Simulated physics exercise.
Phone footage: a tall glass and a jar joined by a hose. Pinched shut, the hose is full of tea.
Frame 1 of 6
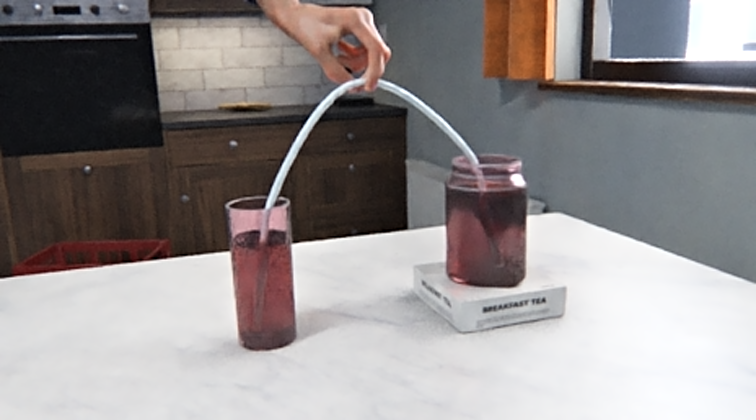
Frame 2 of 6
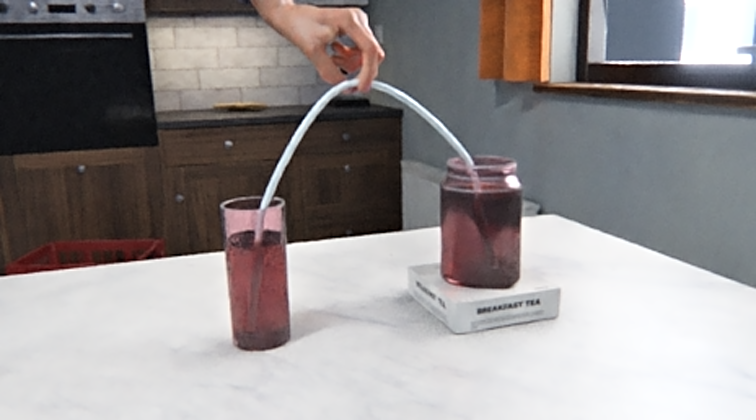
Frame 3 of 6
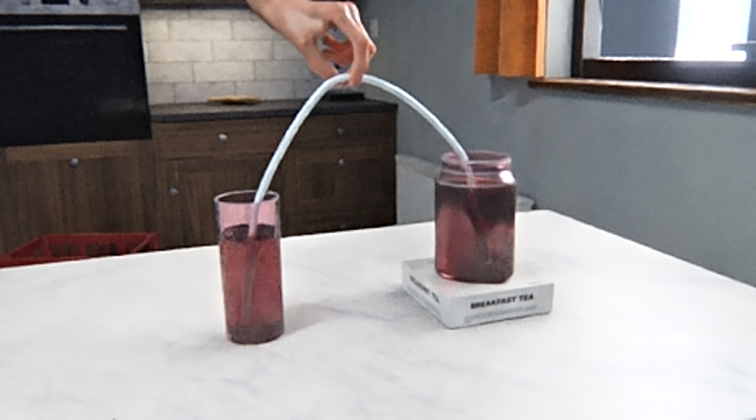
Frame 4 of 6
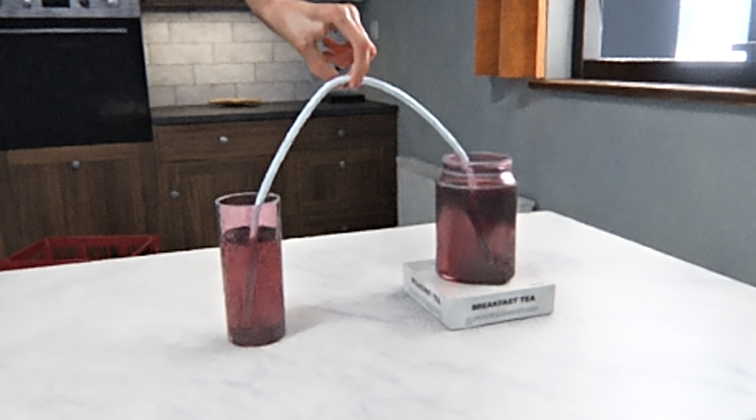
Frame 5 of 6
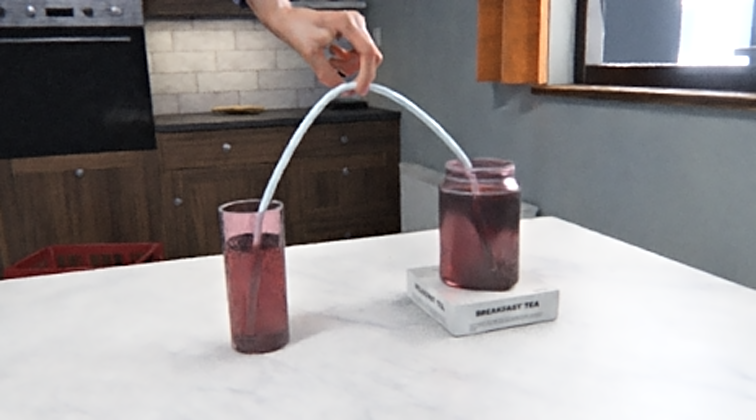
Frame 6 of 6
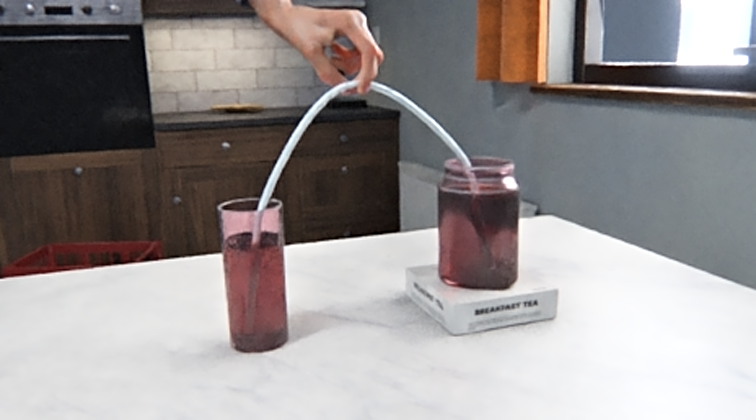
A hand holds a hose joining a glass and a raised jar, barely moving.
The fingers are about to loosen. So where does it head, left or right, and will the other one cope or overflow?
Flow - heads left, taker - copes.
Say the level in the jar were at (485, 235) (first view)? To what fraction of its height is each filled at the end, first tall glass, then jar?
Levels, in order: Approx. 60 and 40 per cent.
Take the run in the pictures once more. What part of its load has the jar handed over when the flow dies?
As I figure it, 10 per cent of the contents.
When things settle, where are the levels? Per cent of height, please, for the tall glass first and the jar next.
It works out to around 85 per cent and then around 65 per cent.
A moment on, the tall glass is about three quarters full; the jar is about two thirds full.
When it is over, the tall glass is nearly full; the jar is about two thirds full; the two surfaces are level.
